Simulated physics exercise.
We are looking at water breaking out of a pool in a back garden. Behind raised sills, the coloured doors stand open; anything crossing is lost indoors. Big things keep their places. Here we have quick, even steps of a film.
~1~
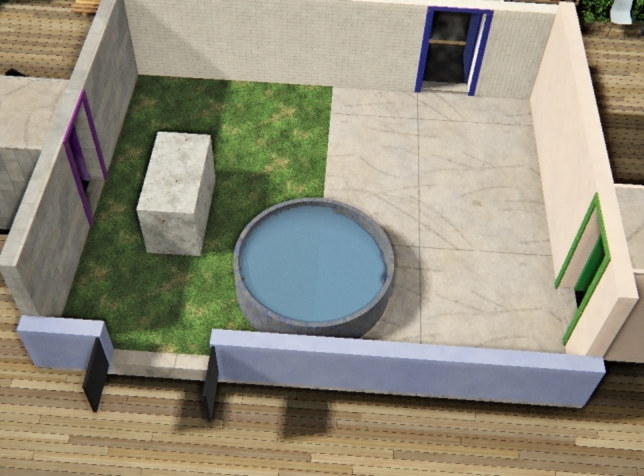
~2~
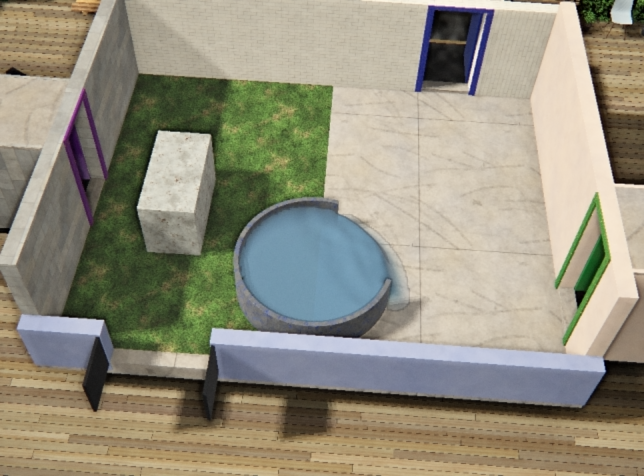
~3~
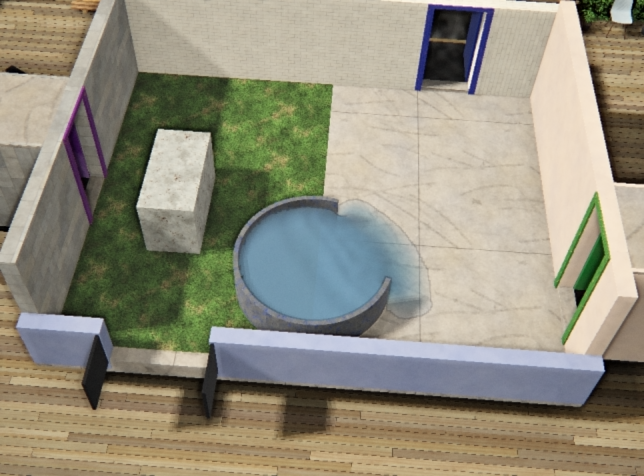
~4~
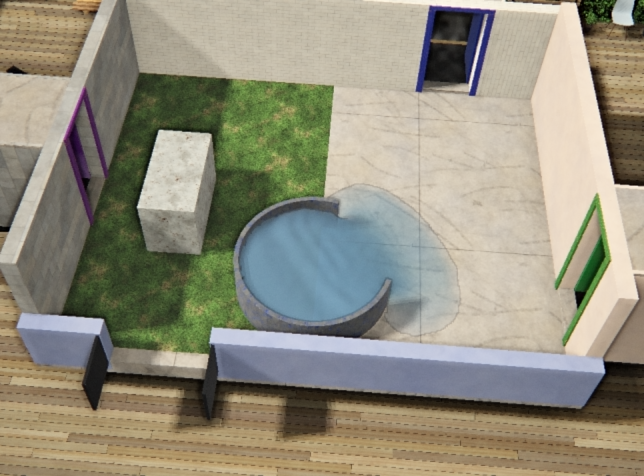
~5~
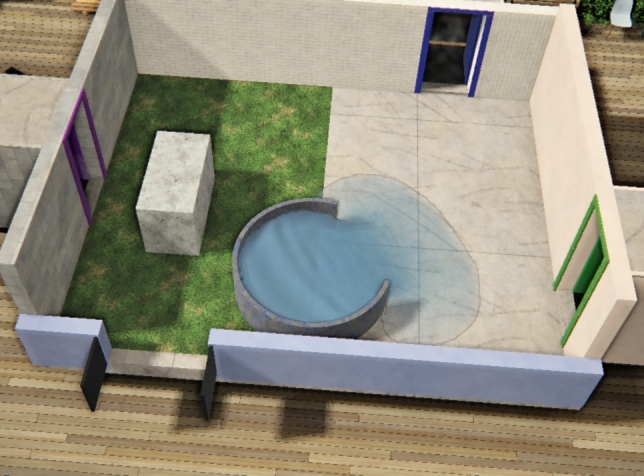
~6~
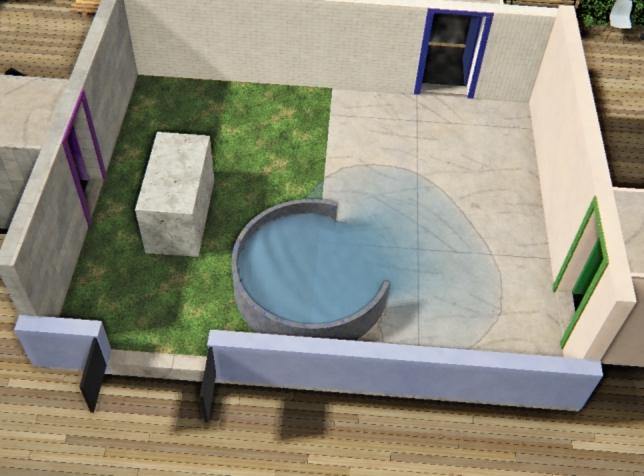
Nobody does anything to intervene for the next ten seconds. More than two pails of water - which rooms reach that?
The purple door falls short; the green door reaches it; the blue door reaches it.
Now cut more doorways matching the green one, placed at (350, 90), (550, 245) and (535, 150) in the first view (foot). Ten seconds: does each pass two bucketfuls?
In order: Falls short, exceeds it, exceeds it.
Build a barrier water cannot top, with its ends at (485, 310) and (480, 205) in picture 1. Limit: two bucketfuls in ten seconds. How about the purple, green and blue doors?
My reading: The purple one takes less, the green one holds, the blue one takes more.
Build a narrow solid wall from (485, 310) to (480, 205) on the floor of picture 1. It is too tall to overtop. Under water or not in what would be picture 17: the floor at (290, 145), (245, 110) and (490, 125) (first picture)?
Untouched, untouched, soaked.
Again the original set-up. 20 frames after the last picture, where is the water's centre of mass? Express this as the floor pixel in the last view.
Estimate: (432, 216).
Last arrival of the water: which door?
I say the one in purple.
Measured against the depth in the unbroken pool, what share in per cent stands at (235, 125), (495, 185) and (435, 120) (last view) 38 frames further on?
Taking the places in turn, I get roughly 8, 20 and 16 percent.
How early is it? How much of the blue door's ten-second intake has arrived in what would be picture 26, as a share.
Around 30 in a hundred.
A moment on, water covers 35 % of the floor; the purple door not reached, the green door wet at the sill, nothing in, the blue door not reached.
Next, water covers 45 % of the floor; the purple door not reached, the green door over two buckets in, the blue door wet at the sill, nothing in.
Then, water covers 45 % of the floor; the purple door not reached, the green door over two buckets in, the blue door over two buckets in.
Later, water covers 65 % of the floor; the purple door not reached, the green door over two buckets in, the blue door far over two buckets in.
In the end, water covers 90 % of the floor; the purple door wet at the sill, nothing in, the green door over two buckets in, the blue door far over two buckets in.
